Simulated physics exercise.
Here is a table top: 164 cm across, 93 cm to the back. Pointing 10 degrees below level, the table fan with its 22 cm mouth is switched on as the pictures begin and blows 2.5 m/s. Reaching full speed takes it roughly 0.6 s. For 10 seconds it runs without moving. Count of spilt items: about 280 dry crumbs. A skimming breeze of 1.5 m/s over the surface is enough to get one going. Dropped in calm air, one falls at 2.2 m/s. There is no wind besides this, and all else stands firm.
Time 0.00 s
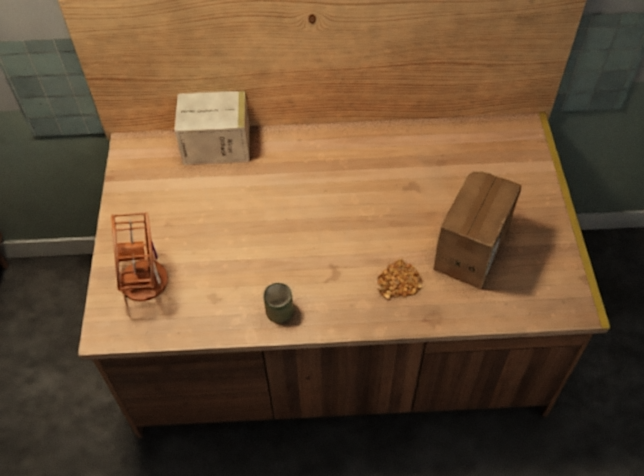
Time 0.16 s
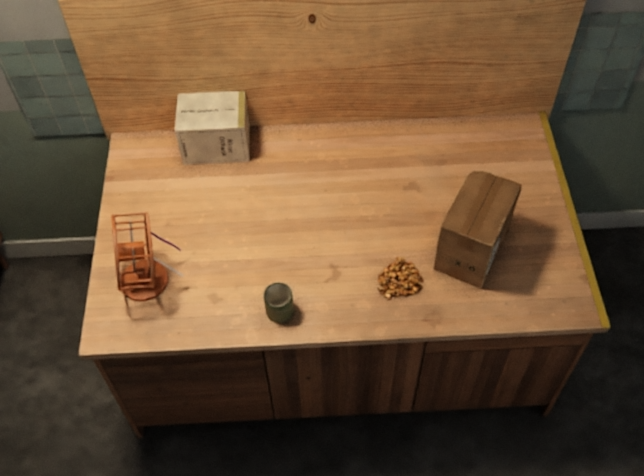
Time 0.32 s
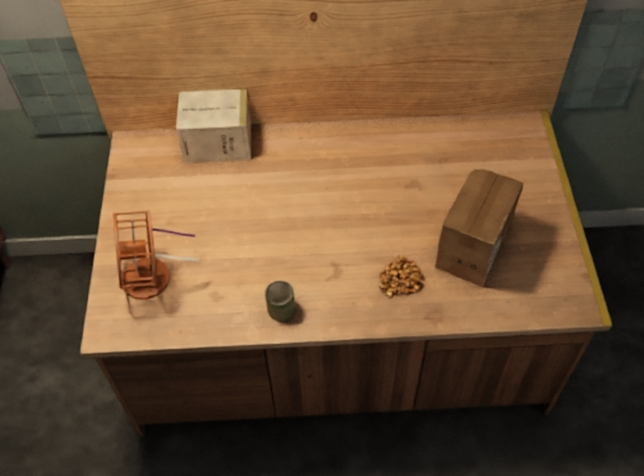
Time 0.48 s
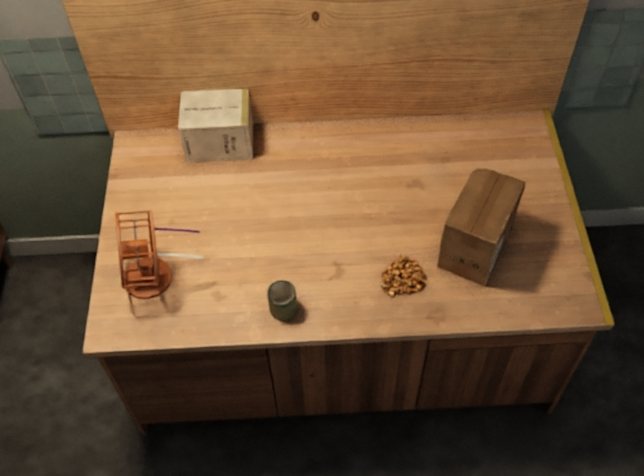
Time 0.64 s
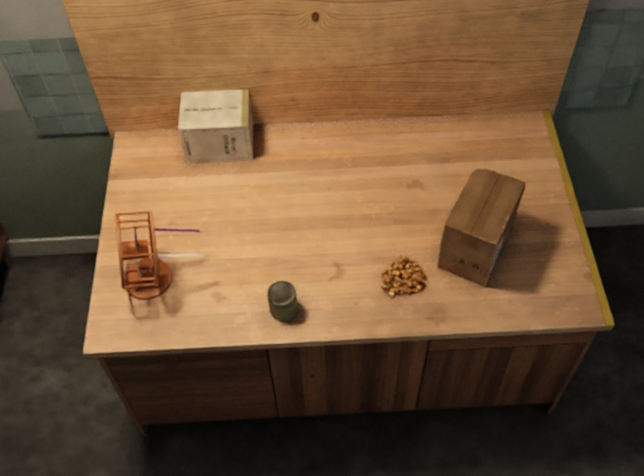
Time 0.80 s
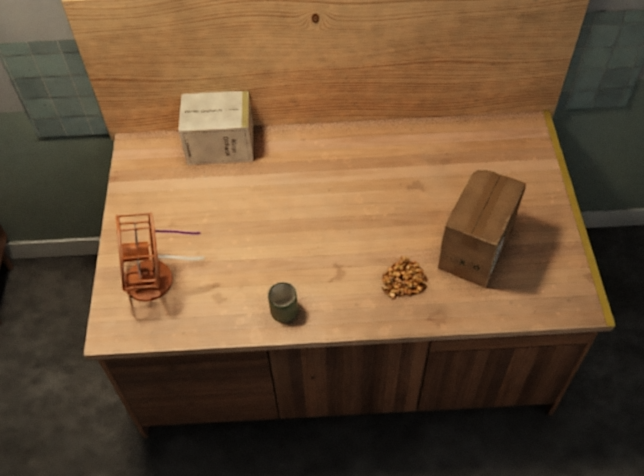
On a wooden table top, streaks appearing beside a small orange table fan at left while a pile of crumbs stays still.
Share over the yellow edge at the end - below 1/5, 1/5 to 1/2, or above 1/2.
Below 1/5.
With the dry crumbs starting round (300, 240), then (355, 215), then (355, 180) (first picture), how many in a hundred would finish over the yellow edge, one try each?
90 %, 90 %, 4 %.
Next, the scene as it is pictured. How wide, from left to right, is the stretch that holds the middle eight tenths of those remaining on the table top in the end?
Looks like some 20 cm to me.
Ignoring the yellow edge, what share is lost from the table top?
About 80 %.
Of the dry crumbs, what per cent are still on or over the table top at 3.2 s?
About 40 %.
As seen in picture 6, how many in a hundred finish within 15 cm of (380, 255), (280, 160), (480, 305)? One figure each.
0 %, 0 %, 15 %.
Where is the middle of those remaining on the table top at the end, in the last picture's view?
The middle sits near pixel (514, 311).
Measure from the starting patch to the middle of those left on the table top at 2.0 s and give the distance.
It comes to near 20 cm.
After 2.0 s, 0 % are over the yellow edge; the middle of those still in play is near (459, 294); 25 % have settled or left.
After 3.2 s, 0 % are over the yellow edge; the middle of those still in play is near (501, 316); 55 % have settled or left.
After 5.5 s, 0 % are over the yellow edge; the middle of those still in play is near (515, 318); 71 % have settled or left.
After 10.0 s, at the end, 0 % are over the yellow edge; the middle of those still in play is near (514, 311).
